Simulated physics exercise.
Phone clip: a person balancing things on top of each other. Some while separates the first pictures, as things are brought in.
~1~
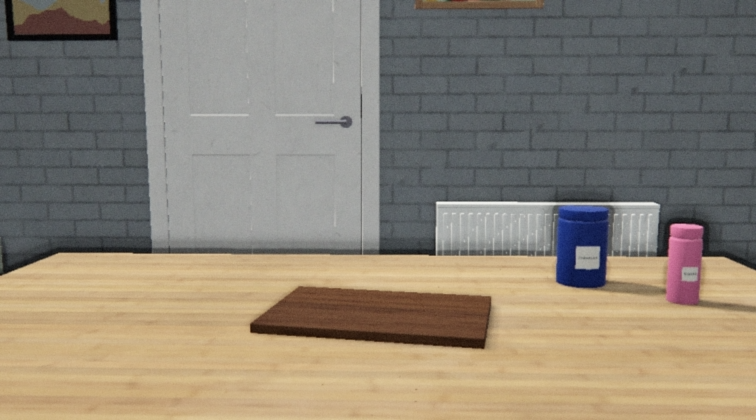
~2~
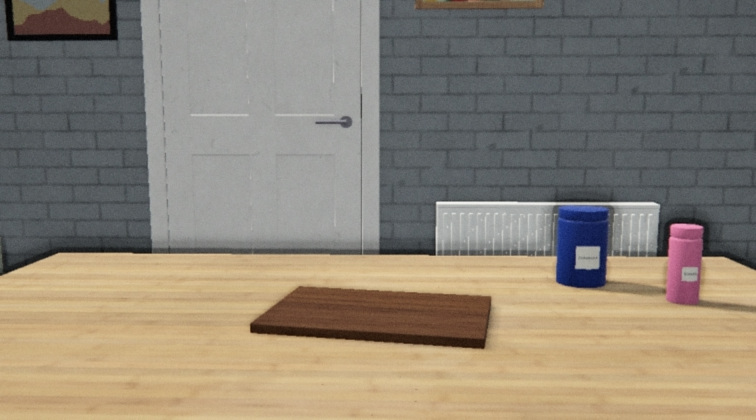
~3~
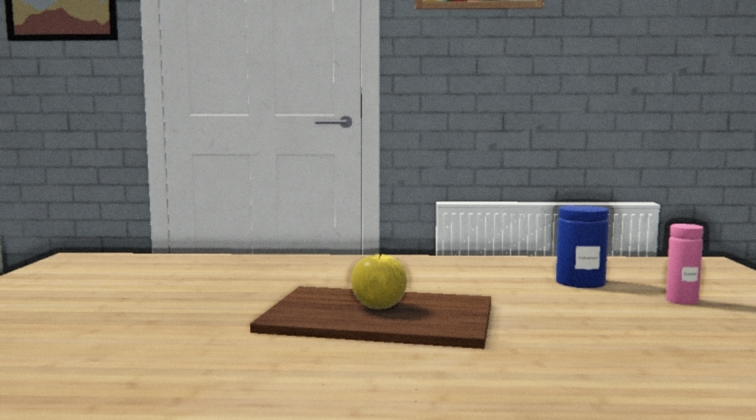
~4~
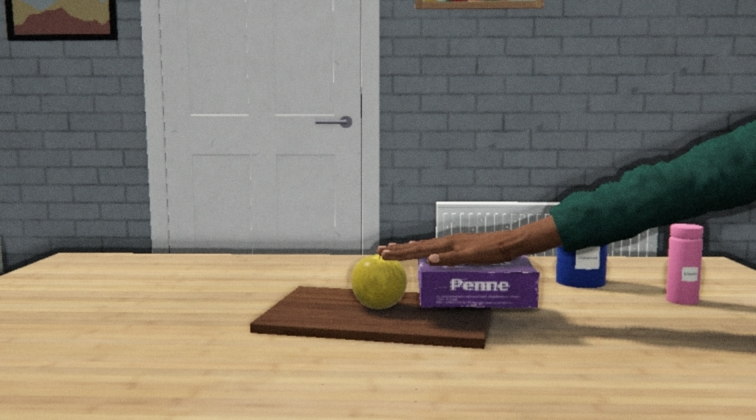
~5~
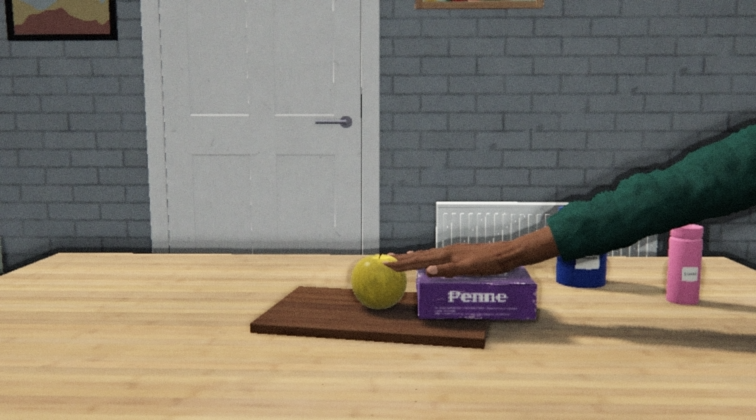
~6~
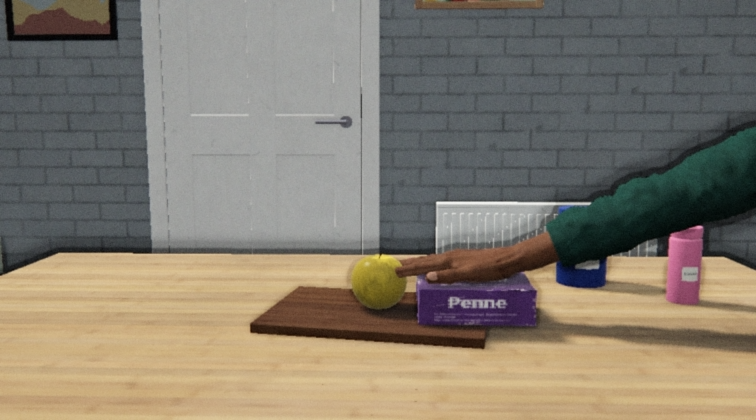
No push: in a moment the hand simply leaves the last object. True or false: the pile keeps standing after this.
True.
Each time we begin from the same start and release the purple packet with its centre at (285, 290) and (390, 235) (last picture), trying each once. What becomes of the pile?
In the first case the pile remains standing, while in the second it collapses.
Then, 0.20 s after the last picture, nothing has stirred.
Then, 0.60 s after the last picture, purple packet resting near (471, 293).
At rest, all 5 in place. Seen from the same camera at the end, purple packet near (471, 293). The pile holds.
